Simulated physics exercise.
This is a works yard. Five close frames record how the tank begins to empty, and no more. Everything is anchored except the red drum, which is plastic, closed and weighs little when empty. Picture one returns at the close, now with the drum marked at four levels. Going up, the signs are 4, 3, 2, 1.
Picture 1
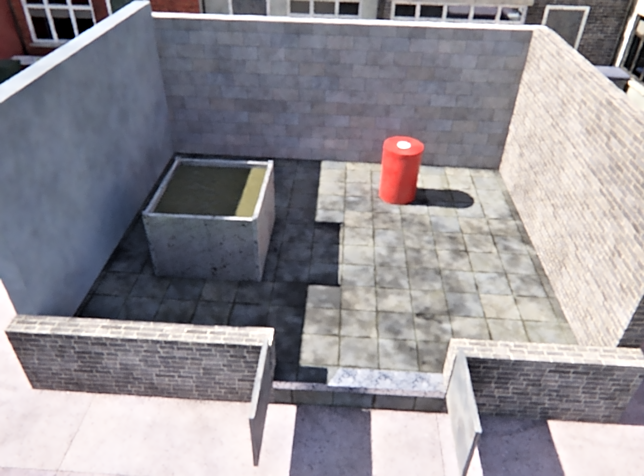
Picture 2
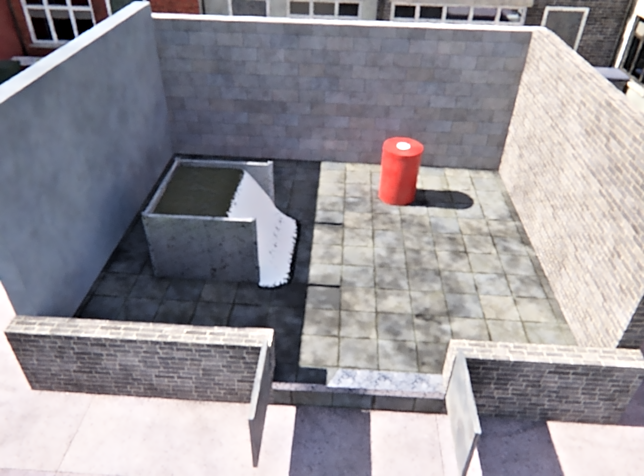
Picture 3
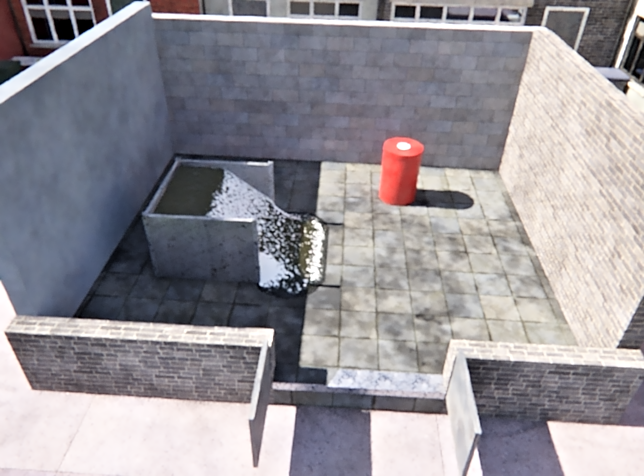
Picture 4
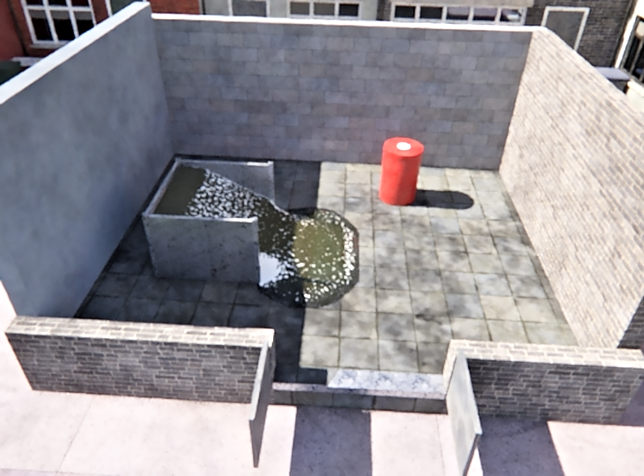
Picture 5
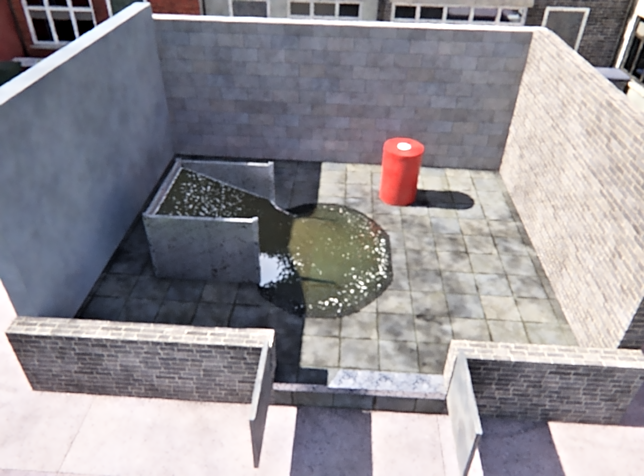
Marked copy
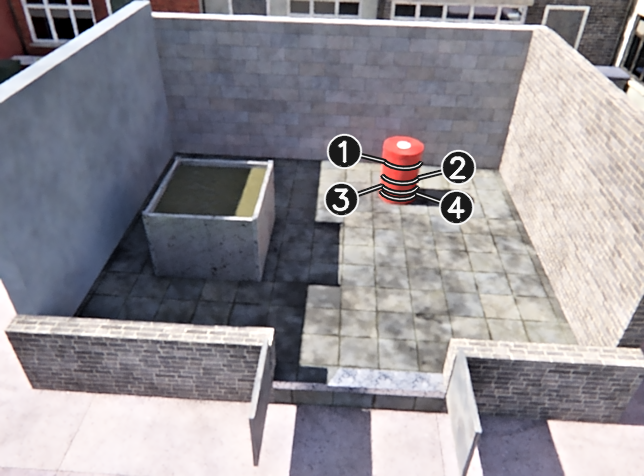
Murky, greenish water pours from the right side of a grey, open-topped tank at the left of a walled, paved yard, seen from above by a still camera. A red drum stands towards the back right, beyond the tank, and an open gate breaks the low brick wall in front. White-flecked at first, the water spreads rightward across the slabs in a widening, rounded pool.
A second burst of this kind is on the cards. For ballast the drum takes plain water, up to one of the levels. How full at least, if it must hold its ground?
3 is the one.
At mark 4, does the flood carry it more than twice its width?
No, it does not.
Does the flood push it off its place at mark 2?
No, that is safe.
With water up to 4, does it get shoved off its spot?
Yes, that goes wrong.
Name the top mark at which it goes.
4.
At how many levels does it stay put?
Three of them.
In white, 1 at (403, 168); 2 at (401, 183); 3 at (400, 193); 4 at (399, 199); from the bottom up 4, 3, 2, 1.
Choosing 1, it does not move.
Choosing 2, it does not move.
Choosing 3, it does not move.
Choosing 4, it is pushed about its own width away.
